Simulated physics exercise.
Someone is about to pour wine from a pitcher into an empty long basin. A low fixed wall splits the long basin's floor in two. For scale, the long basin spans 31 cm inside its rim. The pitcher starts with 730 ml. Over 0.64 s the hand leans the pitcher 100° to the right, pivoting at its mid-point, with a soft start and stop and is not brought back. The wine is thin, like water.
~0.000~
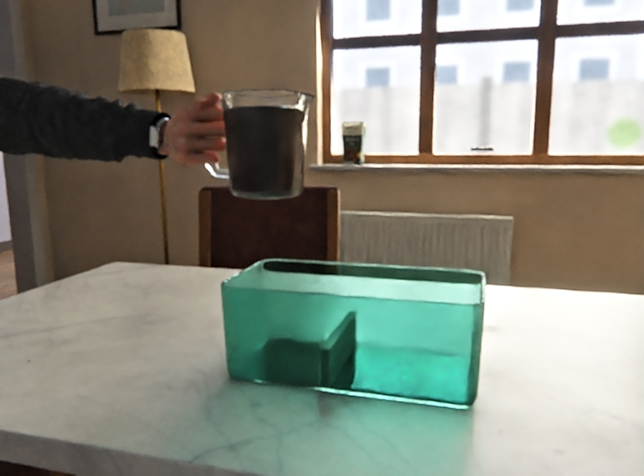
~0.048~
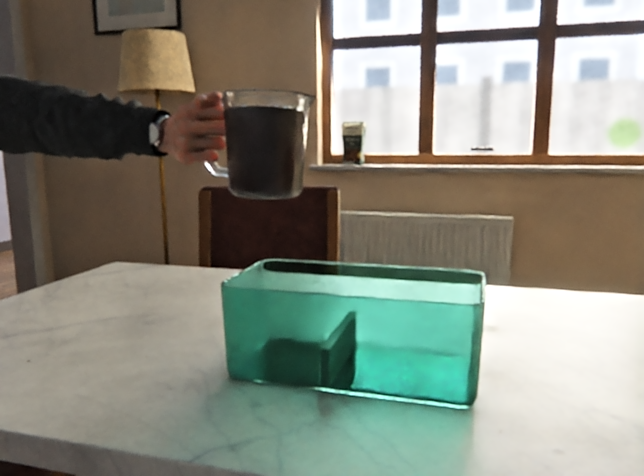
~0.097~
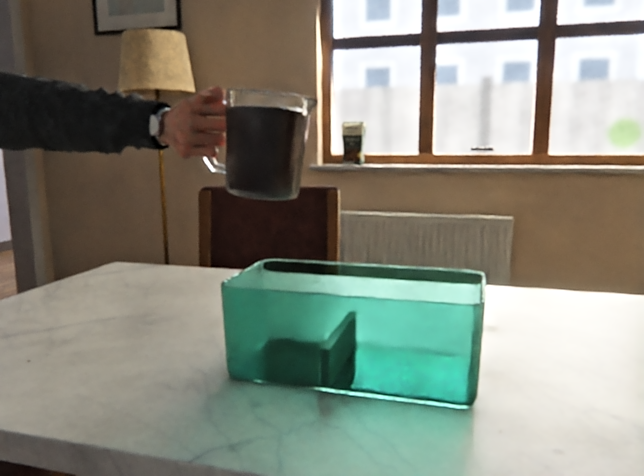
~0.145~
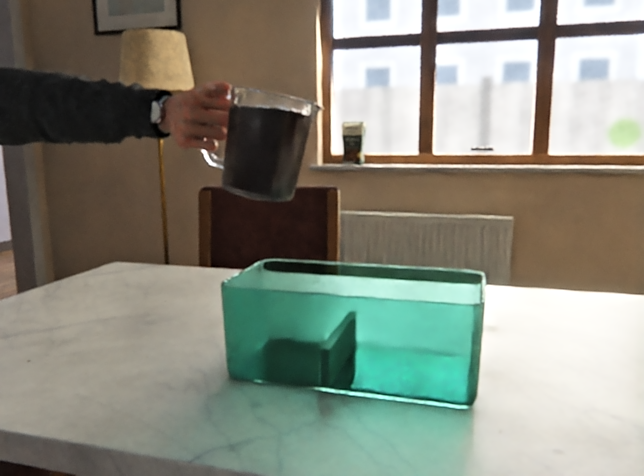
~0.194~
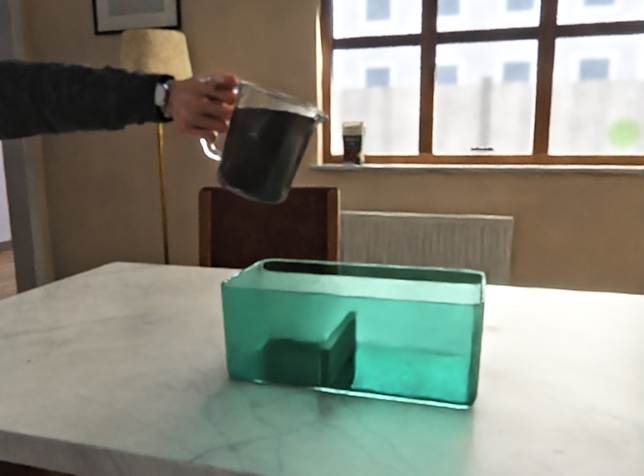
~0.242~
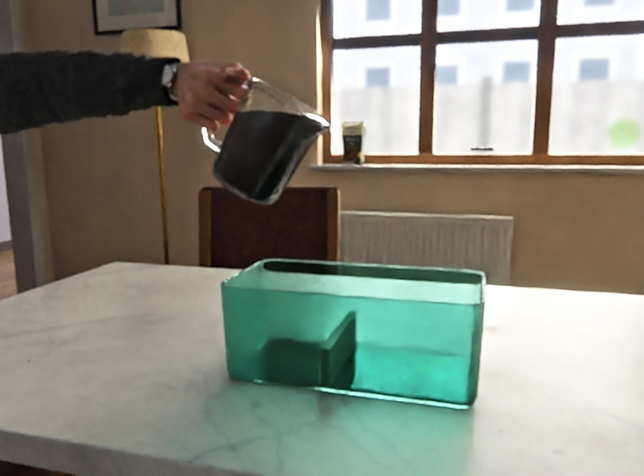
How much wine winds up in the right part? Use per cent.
The far part has some 93 per cent.
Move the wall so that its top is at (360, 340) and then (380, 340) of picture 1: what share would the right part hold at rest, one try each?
In turn about 90 and 60 per cent.
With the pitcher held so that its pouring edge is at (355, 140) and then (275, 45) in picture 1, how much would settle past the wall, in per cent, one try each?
First 95, then 85 per cent.
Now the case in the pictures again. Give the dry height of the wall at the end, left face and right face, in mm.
Some 48 mm on the left and 22 mm on the right.
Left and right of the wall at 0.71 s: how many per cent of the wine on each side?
Some 1 per cent left and 54 right.
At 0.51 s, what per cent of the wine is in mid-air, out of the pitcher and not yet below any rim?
Near 28 in a hundred.
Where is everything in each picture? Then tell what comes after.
Tilt 0°; pouring edge (315, 94); surface from (232, 111) to (305, 109); the long basin's rim runs from (243, 273) to (484, 288); the wall's top is at (340, 329), in the first picture.
Tilt 1°; pouring edge (316, 95); surface from (232, 110) to (305, 110), in the second picture.
Tilt 6°; pouring edge (319, 99); surface from (234, 108) to (307, 112), in the third picture.
Tilt 12°; pouring edge (323, 106); surface from (237, 110) to (312, 113), in the fourth picture.
Tilt 21°; pouring edge (328, 117); surface from (238, 119) to (320, 116), in the fifth picture.
Tilt 31°; pouring edge (332, 129); surface from (232, 134) to (329, 124), in the sixth picture.
Then, 0.51 s in, the tilt is 90° and 63 per cent is still to pour, 0 is left of the wall and 9 right of it.
Then, 0.71 s in, the tilt is 100° and 21 per cent is still to pour, 1 is left of the wall and 54 right of it.
Then, 0.92 s in, the tilt is 100° and 5 per cent is still to pour, 3 is left of the wall and 84 right of it.
Then, 1.14 s in, the tilt is 100° and 1 per cent is still to pour, 4 is left of the wall and 92 right of it.
Finally, 5 per cent lies left of the wall, 93 right of it and 2 outside.
